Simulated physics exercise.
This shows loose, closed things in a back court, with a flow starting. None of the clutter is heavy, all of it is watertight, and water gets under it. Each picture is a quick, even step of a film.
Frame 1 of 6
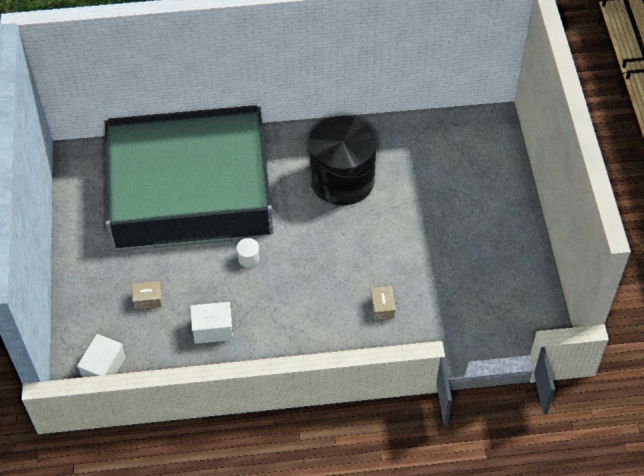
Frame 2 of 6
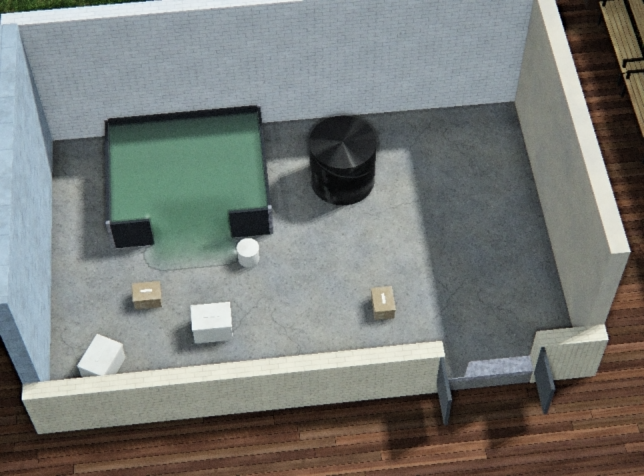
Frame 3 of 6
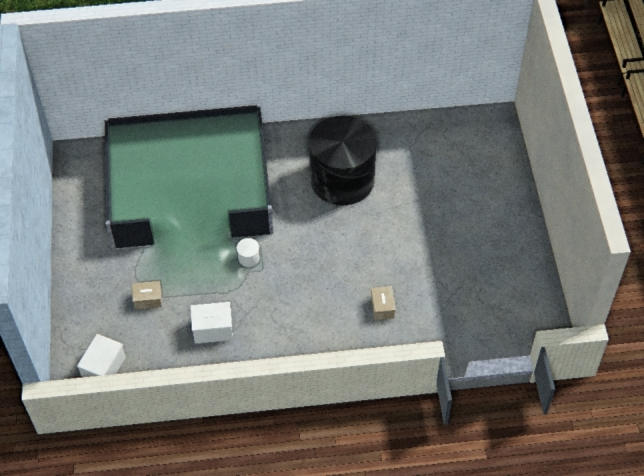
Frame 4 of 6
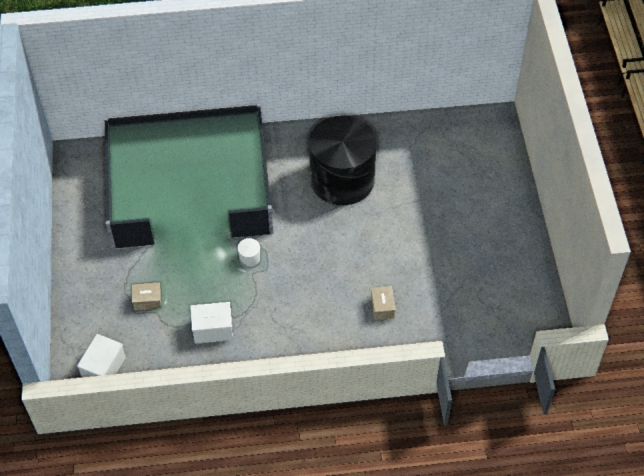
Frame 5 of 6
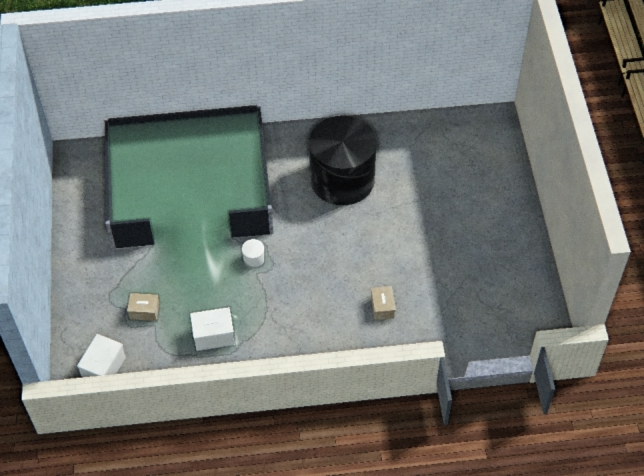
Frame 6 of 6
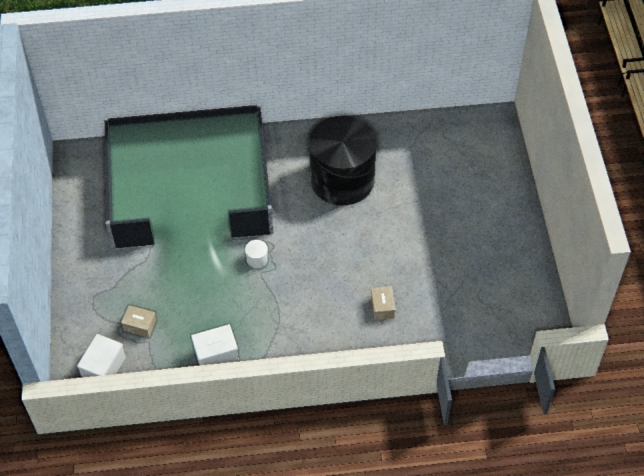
Green-tinted water poured through a gap that opened in the front of a dark-walled tank and spread across the courtyard floor, then nudged a cardboard box, a white box and a small white cylinder slightly.
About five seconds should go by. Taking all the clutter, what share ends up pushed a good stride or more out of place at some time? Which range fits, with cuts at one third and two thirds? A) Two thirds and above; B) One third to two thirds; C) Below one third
A.
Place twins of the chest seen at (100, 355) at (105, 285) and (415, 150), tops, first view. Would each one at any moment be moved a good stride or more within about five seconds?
One after the other: Moved that far, not that far.
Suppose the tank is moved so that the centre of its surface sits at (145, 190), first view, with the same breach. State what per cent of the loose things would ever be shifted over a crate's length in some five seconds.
By my count it is some 80 %.
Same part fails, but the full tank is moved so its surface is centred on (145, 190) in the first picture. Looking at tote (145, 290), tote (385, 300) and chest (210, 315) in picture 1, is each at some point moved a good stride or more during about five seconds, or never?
Object by object, in turn: Travelled a good distance, travelled a good distance, travelled a good distance.
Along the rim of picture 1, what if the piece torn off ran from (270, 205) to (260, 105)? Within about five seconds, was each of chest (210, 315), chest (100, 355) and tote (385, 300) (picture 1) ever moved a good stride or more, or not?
Well, in order they come out as under that mark, under that mark and beyond that mark.
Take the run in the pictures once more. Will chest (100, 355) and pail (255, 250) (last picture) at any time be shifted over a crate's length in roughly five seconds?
One by one, first passed the mark, second never cleared it.
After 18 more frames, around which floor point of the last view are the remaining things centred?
About (242, 294).
A moment on, 2 of 5 are well off their spots; 1 afloat.
Next, 2 of 5 are well off their spots; 3 afloat.
Later, 4 of 5 are well off their spots; 3 afloat.
In the end, 4 of 5 are well off their spots, and 4 have been at some point; 3 afloat.
